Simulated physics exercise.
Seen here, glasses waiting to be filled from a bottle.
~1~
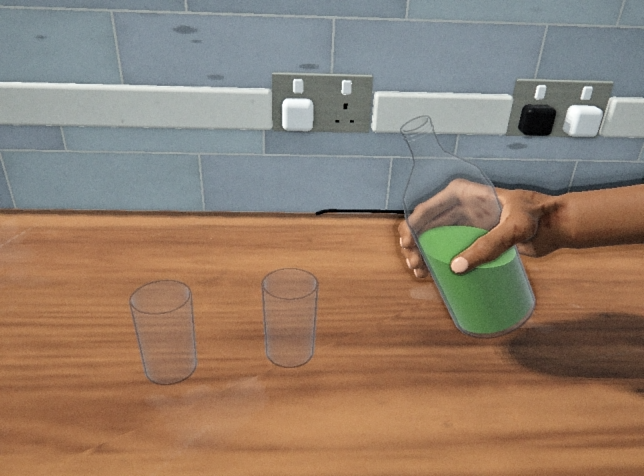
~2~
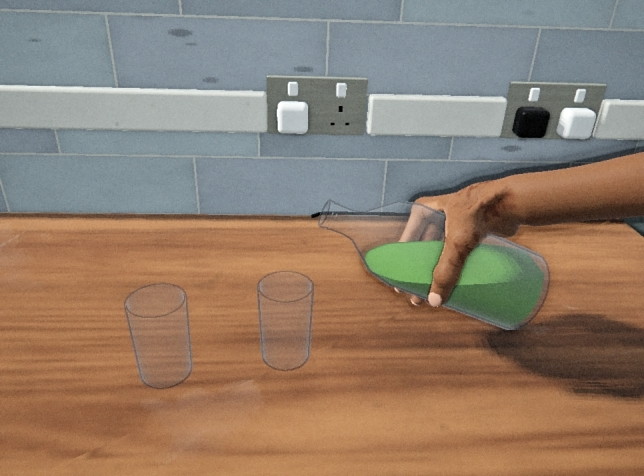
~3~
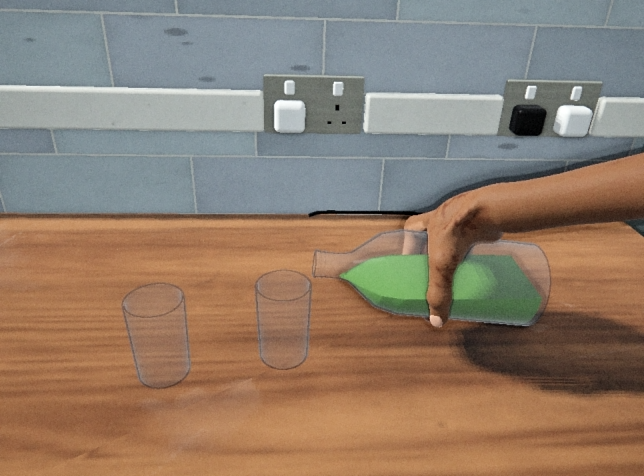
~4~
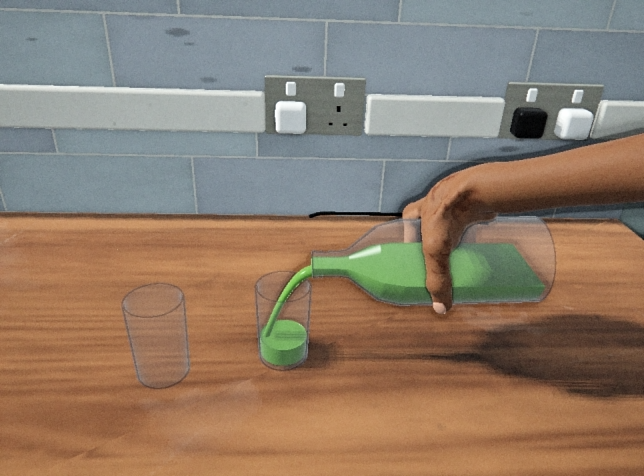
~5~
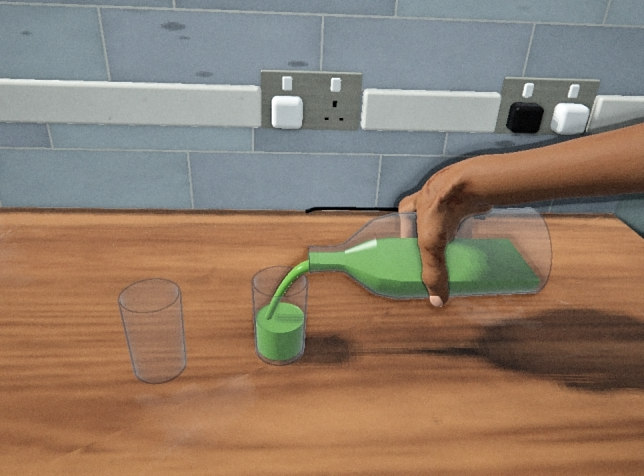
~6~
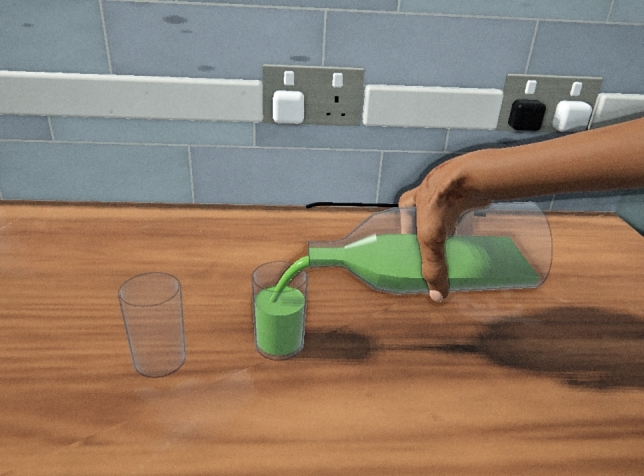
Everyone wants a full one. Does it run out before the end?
What the bottle holds goes round.
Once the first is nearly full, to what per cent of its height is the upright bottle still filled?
Some 25 per cent.
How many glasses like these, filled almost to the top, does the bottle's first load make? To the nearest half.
Some 3.0 of them.
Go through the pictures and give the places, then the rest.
In the first picture, the bottle is picked up; bottle (457, 223) tipped 30° with all of its load; two glasses, the last at (166, 330).
In the second picture, the bottle leans over the first small glass; bottle (424, 252) tipped 65° with all of its load; the first is empty.
In the third picture, the bottle leans over the first small glass; bottle (420, 274) tipped 85° with all of its load; two glasses, the last at (160, 334).
In the fourth picture, the green juice is flowing; bottle (421, 262) tipped 90° with nearly all of its load; the first is about a quarter full.
In the fifth picture, the green juice is flowing; bottle (418, 255) tipped 95° with about three quarters of its load; two glasses, the last at (156, 329).
In the sixth picture, the green juice is flowing; bottle (417, 250) tipped 95° with about three quarters of its load; the first is about two thirds full.
Next, the first is about three quarters full.
After that, the first is done and the bottle has about two thirds of its load.
Finally, both are full and about a third of the green juice is over.
